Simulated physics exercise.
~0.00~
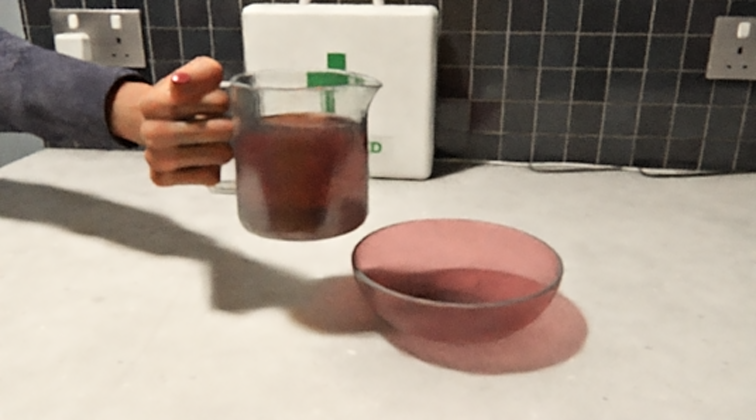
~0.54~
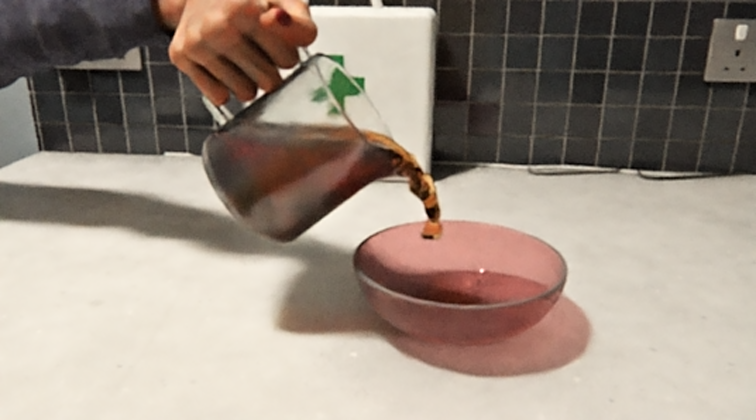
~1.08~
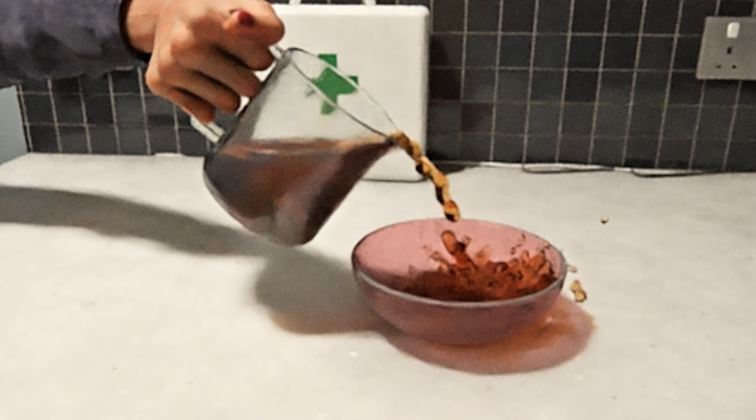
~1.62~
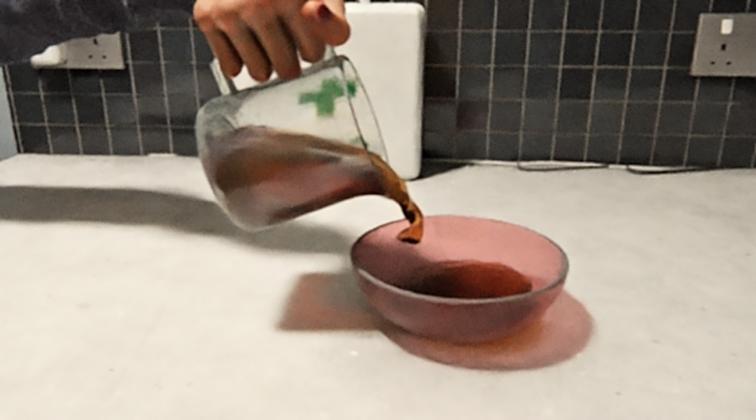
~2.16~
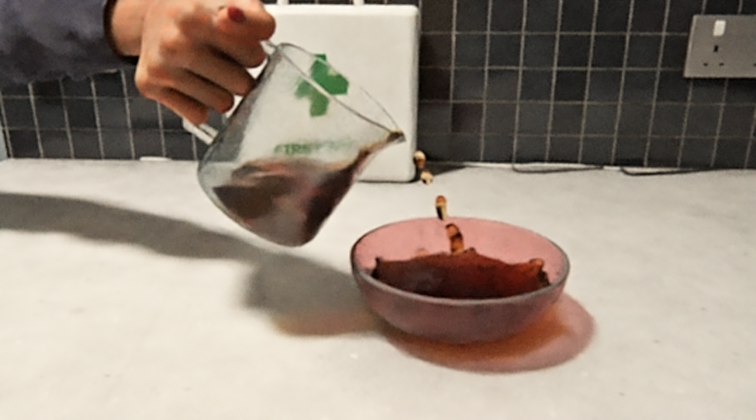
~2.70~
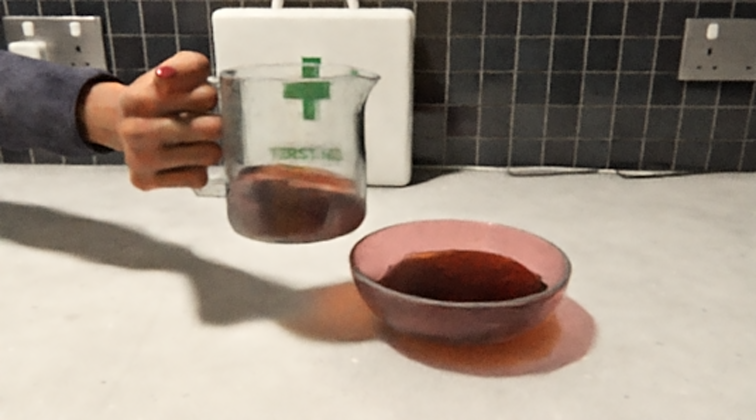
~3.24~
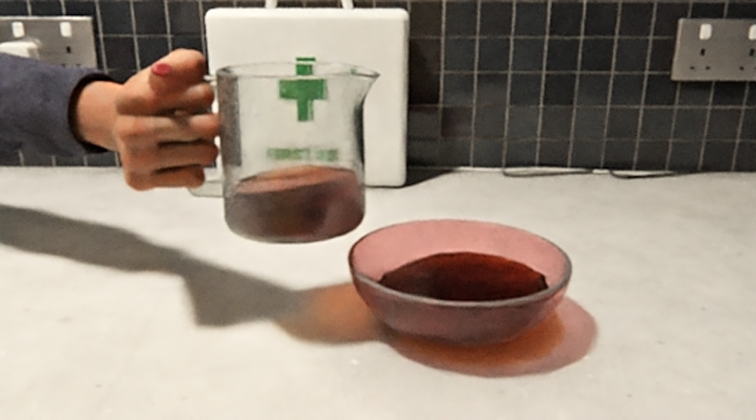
On a pale kitchen worktop, a hand tips a glass jug twice, splashing tea into a pink bowl, then holds it level.
